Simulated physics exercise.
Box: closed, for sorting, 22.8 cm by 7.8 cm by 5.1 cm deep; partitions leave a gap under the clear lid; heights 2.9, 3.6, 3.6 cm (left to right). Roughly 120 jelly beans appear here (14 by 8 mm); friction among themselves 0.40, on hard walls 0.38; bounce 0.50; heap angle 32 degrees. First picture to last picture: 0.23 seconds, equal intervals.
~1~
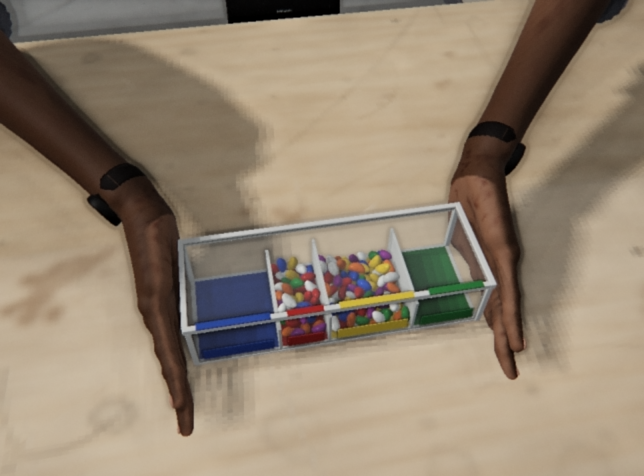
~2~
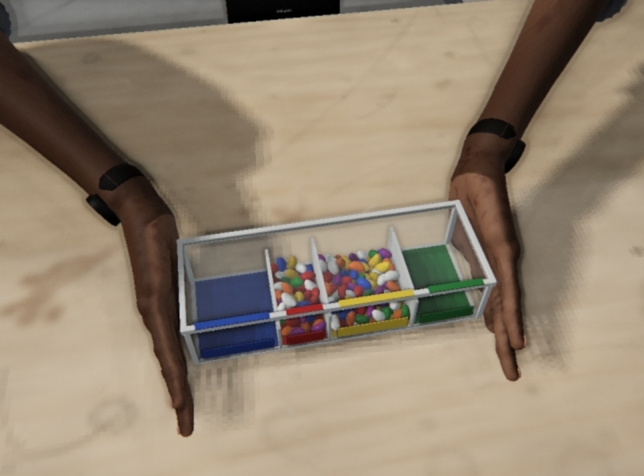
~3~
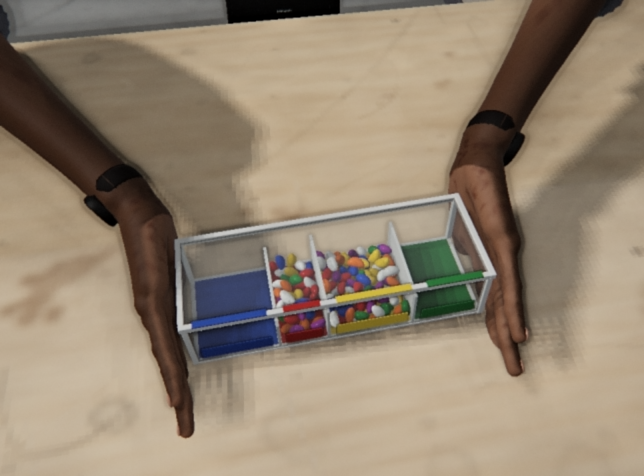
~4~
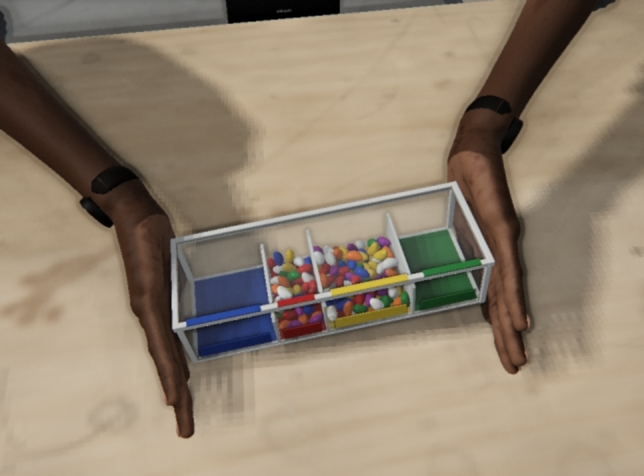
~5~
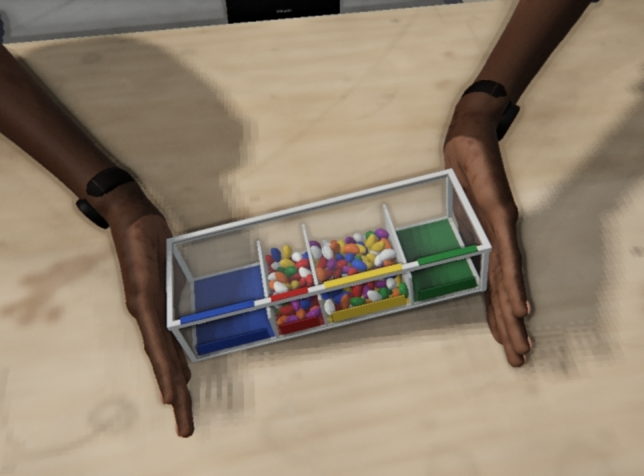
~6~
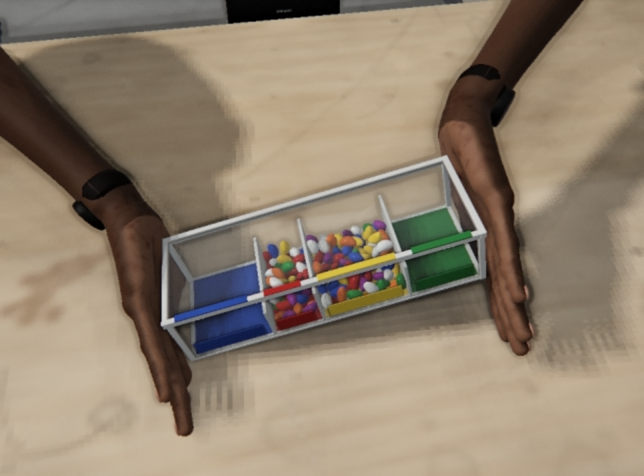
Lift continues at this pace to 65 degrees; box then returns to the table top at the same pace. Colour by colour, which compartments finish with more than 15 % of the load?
Red: Yes, blue: No, green: No, yellow: Yes.
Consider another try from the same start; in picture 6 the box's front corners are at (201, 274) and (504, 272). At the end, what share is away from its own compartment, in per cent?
About 5 %.
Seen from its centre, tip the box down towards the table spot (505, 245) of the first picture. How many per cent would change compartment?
The share would be about 5 percent.
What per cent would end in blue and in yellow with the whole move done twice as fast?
Expect blue at 5 percent and yellow at 55 percent.
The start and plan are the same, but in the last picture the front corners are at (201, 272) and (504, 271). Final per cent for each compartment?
Red 30; blue 0; green 5; yellow 60.
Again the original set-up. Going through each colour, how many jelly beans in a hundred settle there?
Red 35; blue 0; green 0; yellow 65 (per cent).
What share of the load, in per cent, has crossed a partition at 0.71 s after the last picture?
0 percent.
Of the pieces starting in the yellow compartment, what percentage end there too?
Roughly 90 per cent.
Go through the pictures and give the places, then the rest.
Box tilt 0 degrees, front corners at (188, 328) and (489, 283); red 35 %, yellow 65 %, in the first picture.
Box tilt 1 degrees, front corners at (187, 328) and (489, 280), in the second picture.
Box tilt 3 degrees, front corners at (184, 327) and (489, 273), in the third picture.
Box tilt 6 degrees, front corners at (179, 325) and (487, 261), lowest corner left back, in the fourth picture.
Box tilt 10 degrees, front corners at (174, 323) and (484, 247), lowest corner left back, in the fifth picture.
Box tilt 14 degrees, front corners at (168, 322) and (479, 232), lowest corner left back; red 35 %, yellow 65 %, in the sixth picture.
Then, 0.71 s after the last picture, tilt 65 degrees; red 35 %, yellow 65 %.
Then, 1.19 s after the last picture, tilt 28 degrees; red 35 %, yellow 65 %.
Then, 1.74 s after the last picture, tilt 0 degrees; red 35 %, yellow 65 %.
In the end, red 35 %, blue 0 %, green 0 %, yellow 65 %.
